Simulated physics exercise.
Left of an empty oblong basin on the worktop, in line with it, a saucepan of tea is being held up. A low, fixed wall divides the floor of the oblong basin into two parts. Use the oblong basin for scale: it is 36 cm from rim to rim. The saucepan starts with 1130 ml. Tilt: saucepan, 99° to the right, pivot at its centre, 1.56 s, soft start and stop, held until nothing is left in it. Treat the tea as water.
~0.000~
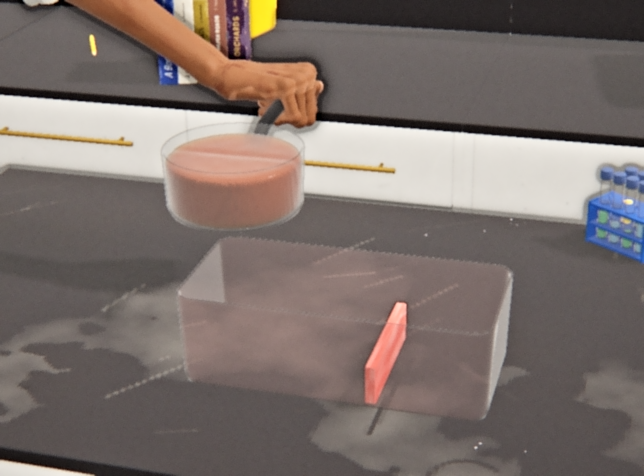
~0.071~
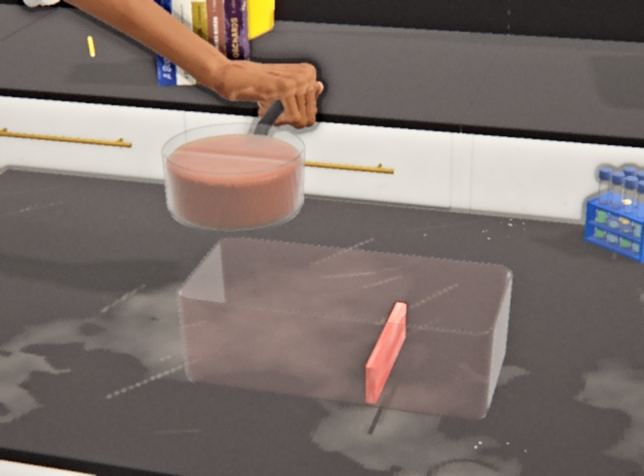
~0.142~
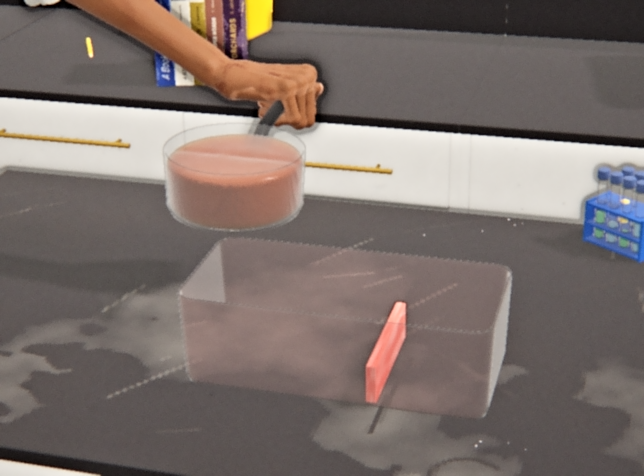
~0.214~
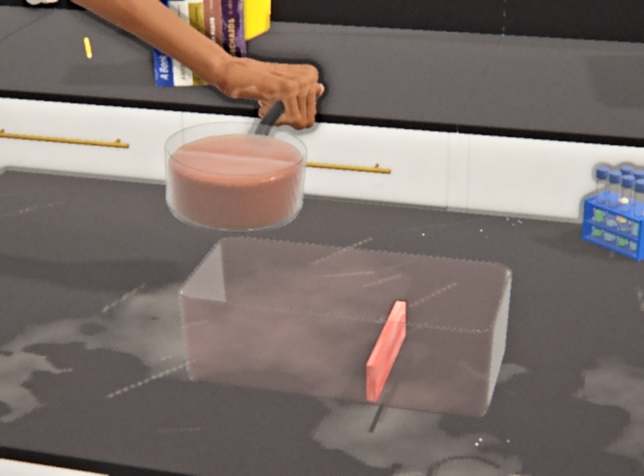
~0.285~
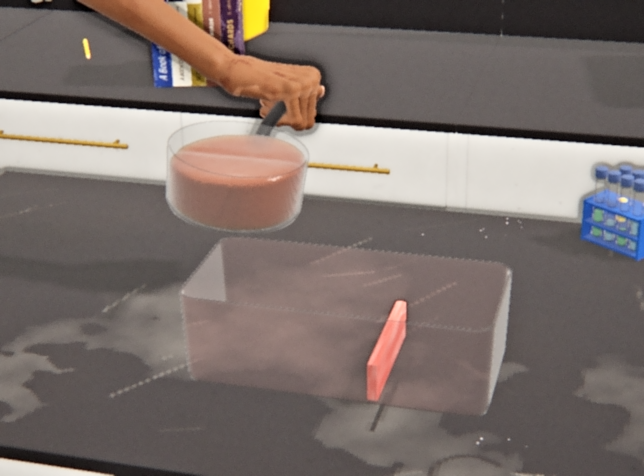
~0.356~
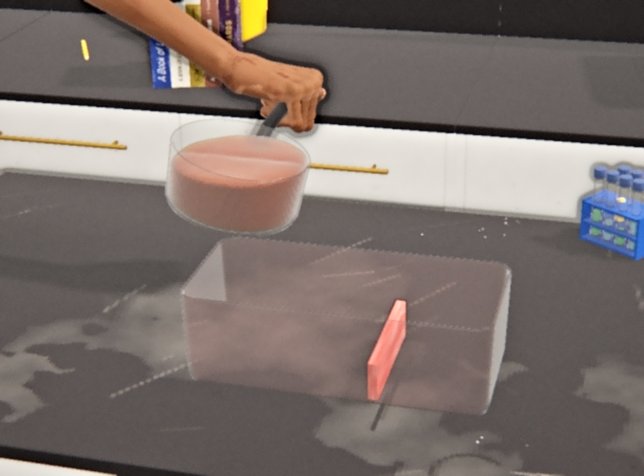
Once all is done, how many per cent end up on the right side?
Roughly 9 percent ends up on the right side.
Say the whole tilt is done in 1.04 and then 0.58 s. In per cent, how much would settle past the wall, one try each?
Some 10 and 10 per cent, in that order.
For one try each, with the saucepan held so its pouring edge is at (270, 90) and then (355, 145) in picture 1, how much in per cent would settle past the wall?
Around 5 per cent first, around 75 per cent next.
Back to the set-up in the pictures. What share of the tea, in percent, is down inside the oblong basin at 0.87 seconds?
About 24%.
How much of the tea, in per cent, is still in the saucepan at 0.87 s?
About 52 percent.
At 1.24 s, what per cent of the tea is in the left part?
Roughly 74 per cent.
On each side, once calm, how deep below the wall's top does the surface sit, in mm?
Left about 20 mm, while the right is about 42 mm.
Then, 0.87 s in, the tilt is 58° and 51 per cent is still to pour, 22 is left of the wall and 2 right of it.
Then, 1.24 s in, the tilt is 89° and 11 per cent is still to pour, 74 is left of the wall and 9 right of it.
Then, 1.63 s in, the tilt is 99° and 1 per cent is still to pour, 89 is left of the wall and 9 right of it.
Then, 2.06 s in, the tilt is 99° and 0 per cent is still to pour, 90 is left of the wall and 9 right of it.
Finally, 90 per cent lies left of the wall, 9 right of it and 0 outside.
